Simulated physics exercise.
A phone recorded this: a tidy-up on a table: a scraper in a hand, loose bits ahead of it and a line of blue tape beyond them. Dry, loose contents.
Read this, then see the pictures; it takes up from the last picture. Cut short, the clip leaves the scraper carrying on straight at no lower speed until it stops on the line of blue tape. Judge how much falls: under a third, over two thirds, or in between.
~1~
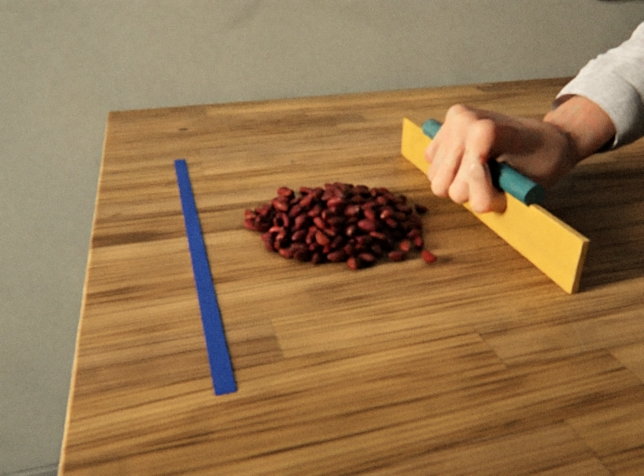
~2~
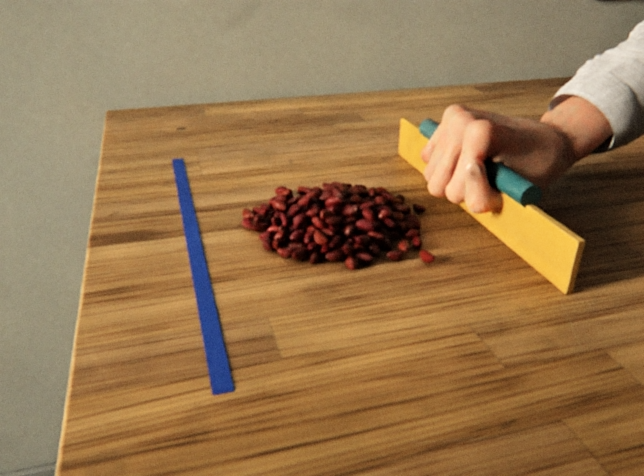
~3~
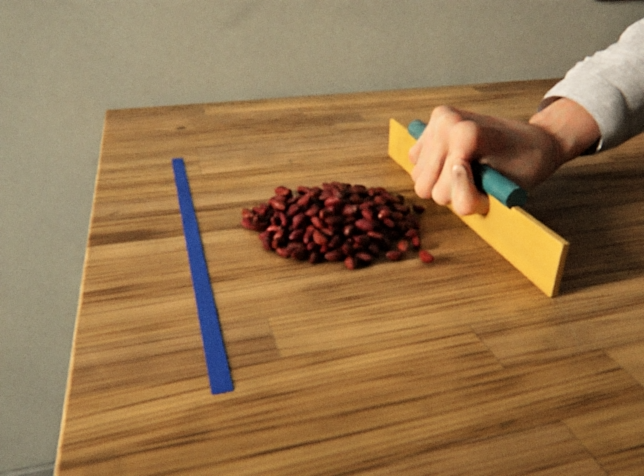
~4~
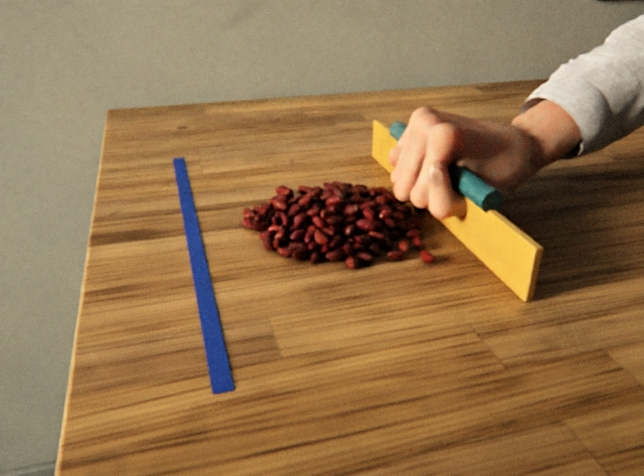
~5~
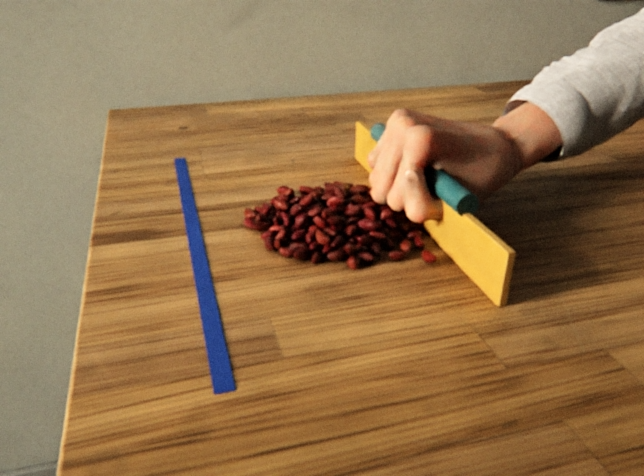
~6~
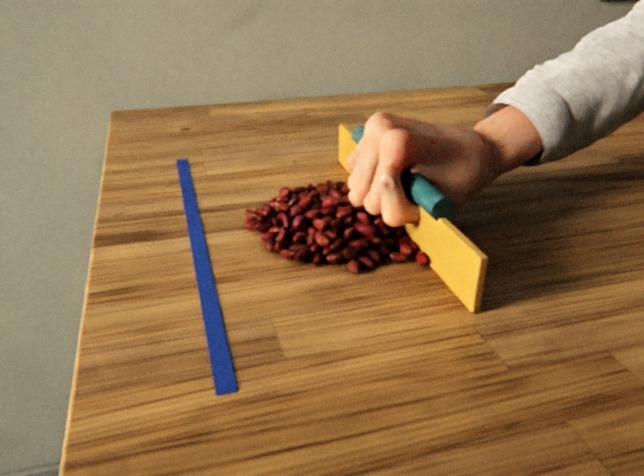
Under a third.
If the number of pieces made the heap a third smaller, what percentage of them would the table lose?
It comes out near 0 per cent of the heap.
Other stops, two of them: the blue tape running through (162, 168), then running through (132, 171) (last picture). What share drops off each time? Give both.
First some 40, then 80 per cent.
Soon after the last picture, scraper still moving, near (290, 185); heap all on the table, its front near (166, 231).
A little later, scraper stopped at the blue tape; heap a small part over the edge.
At rest, scraper stopped at the blue tape; heap a small part over the edge.
